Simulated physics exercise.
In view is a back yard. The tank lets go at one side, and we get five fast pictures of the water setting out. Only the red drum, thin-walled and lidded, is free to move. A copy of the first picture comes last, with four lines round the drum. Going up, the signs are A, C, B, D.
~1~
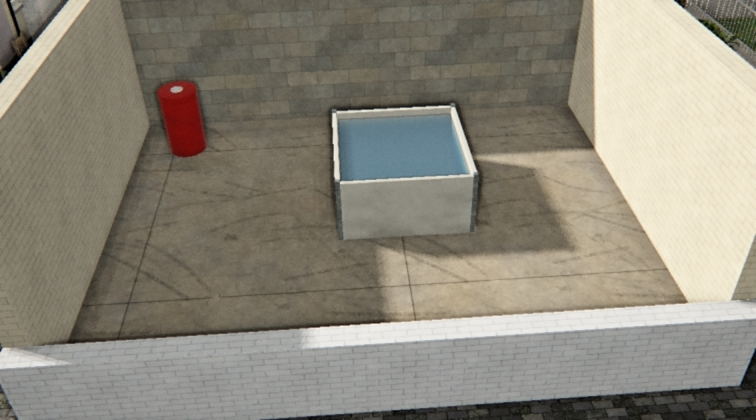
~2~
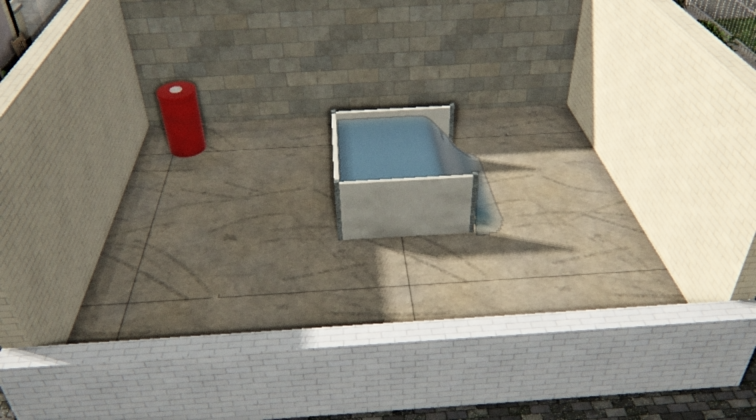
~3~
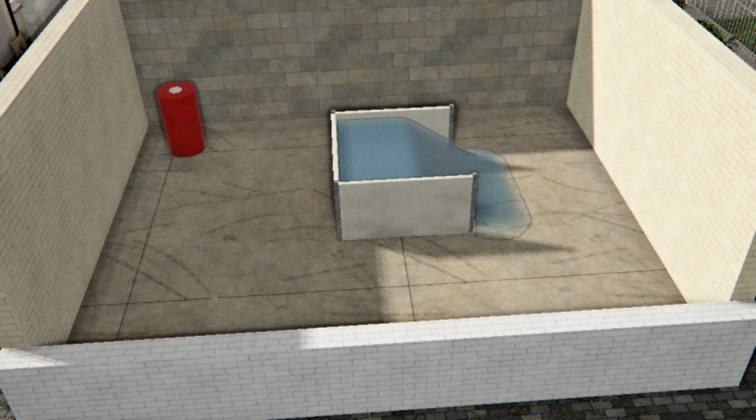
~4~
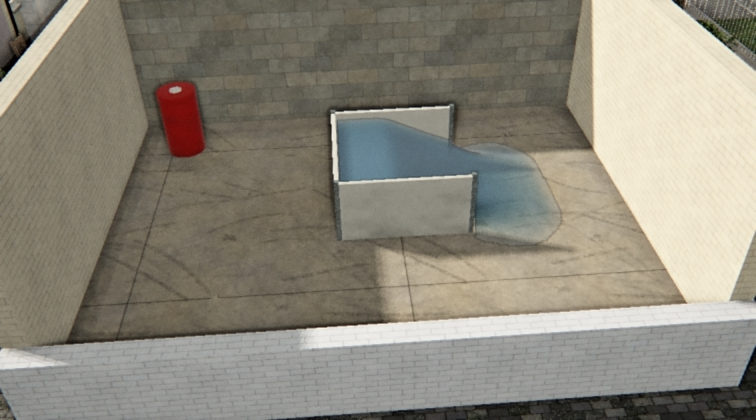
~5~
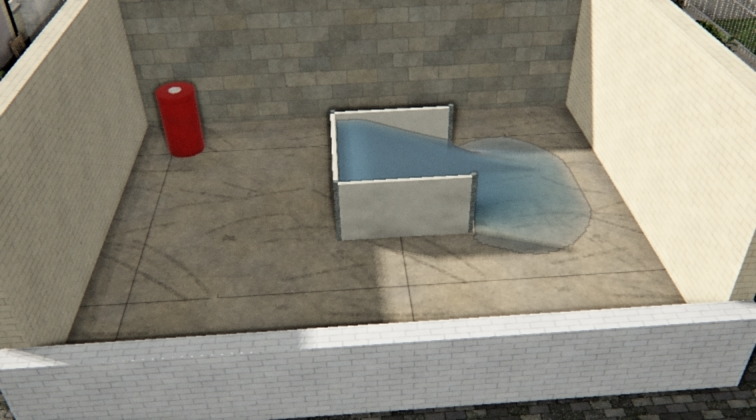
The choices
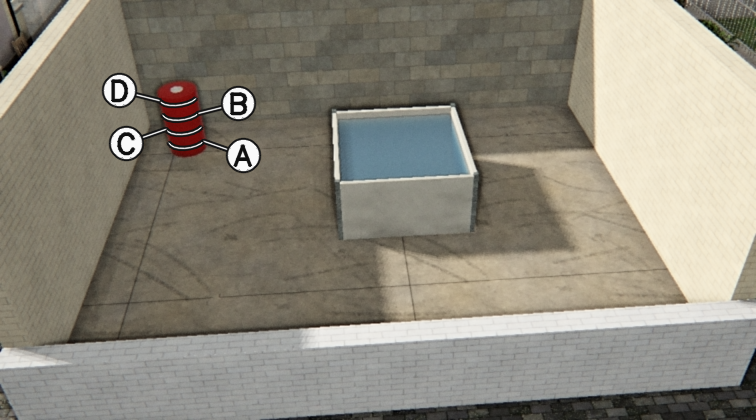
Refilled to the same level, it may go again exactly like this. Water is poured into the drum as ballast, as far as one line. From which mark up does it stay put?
Take A.
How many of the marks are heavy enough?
All of the four.
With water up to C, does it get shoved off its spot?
No, that is safe.
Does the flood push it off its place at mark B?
No.
In white, A at (184, 148); B at (178, 120); C at (181, 134); D at (175, 105); from the bottom up A, C, B, D.
If A is chosen, it does not move.
If B is chosen, it does not move.
If C is chosen, it does not move.
If D is chosen, it does not move.
